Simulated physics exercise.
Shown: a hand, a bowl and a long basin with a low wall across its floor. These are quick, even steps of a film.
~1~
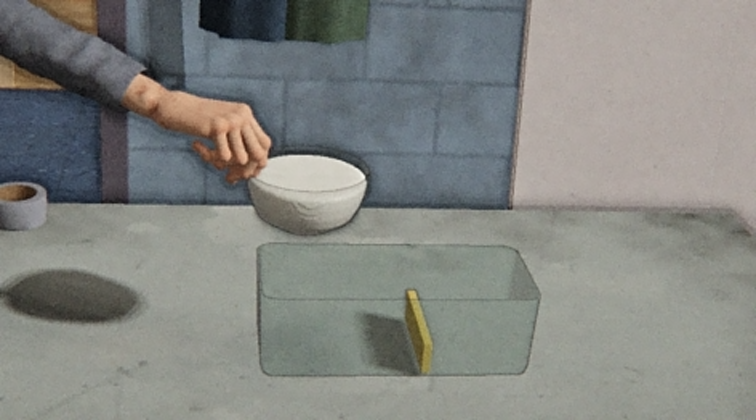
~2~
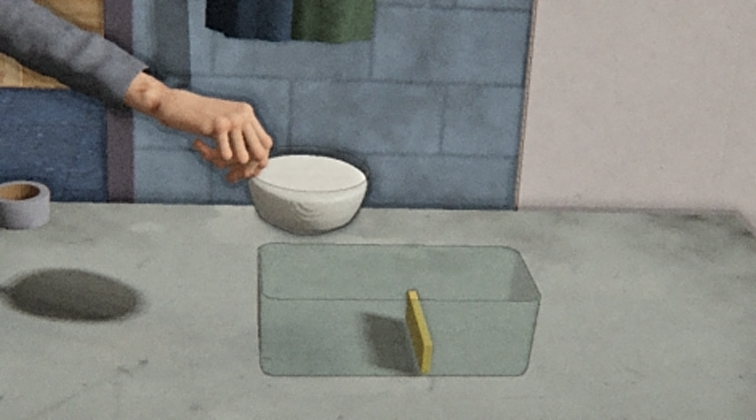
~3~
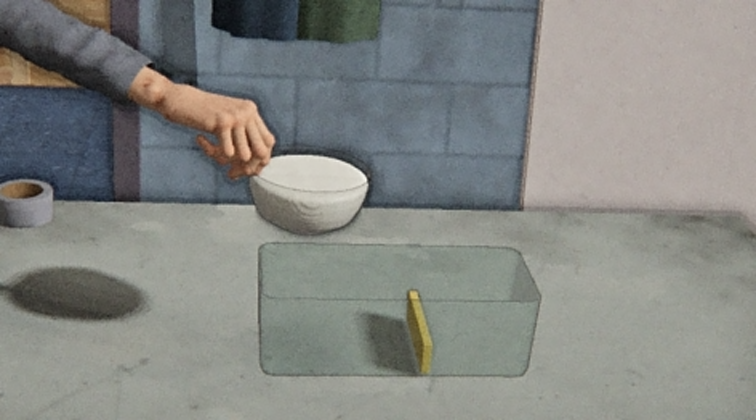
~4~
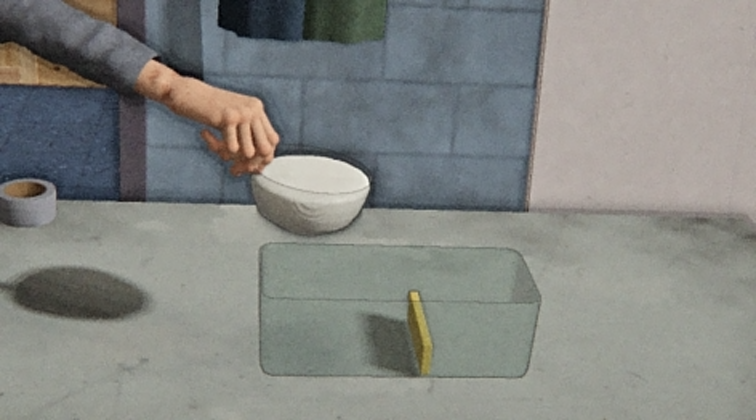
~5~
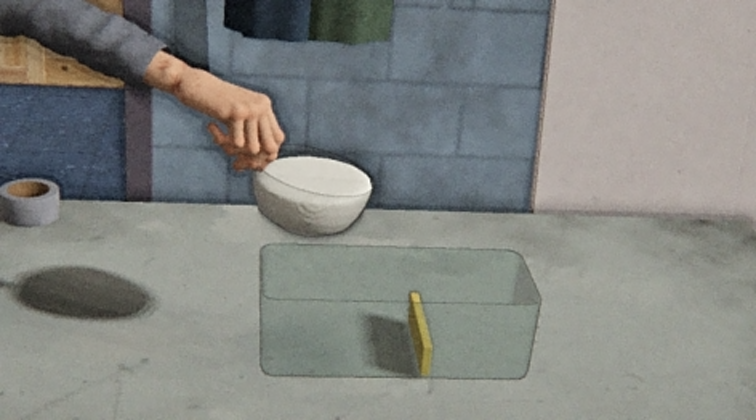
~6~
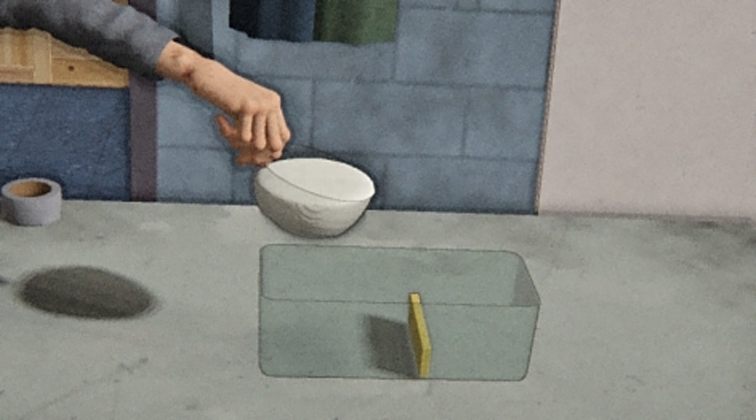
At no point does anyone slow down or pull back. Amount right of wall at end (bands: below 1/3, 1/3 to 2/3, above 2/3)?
Short answer, the right side fails to reach a third.
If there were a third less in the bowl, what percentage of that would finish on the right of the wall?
I'd put it at some 5 %.
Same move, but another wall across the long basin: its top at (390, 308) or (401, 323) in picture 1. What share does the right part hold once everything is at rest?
In order, near 70 and 55 in a hundred.
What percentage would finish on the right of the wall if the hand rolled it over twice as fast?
It comes to some 15 in a hundred.
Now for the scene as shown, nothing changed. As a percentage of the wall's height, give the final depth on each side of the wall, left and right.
Left near 50; right near 20.
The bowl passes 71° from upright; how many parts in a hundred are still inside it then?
Remaining fraction: Approx. 35 %.
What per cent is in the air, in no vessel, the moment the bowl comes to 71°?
About 25 %.
A moment on, the bowl is tipped part way and 34 per cent is still to pour, 24 is left of the wall and 16 right of it.
Next, the bowl is tipped right over and 1 per cent is still to pour, 71 is left of the wall and 25 right of it.
Then the bowl is tipped right over and 0 per cent is still to pour, 74 is left of the wall and 25 right of it.
Later the bowl is tipped right over and 0 per cent is still to pour, 73 is left of the wall and 25 right of it.
Finally, 73 per cent lies left of the wall, 26 right of it and 1 outside.
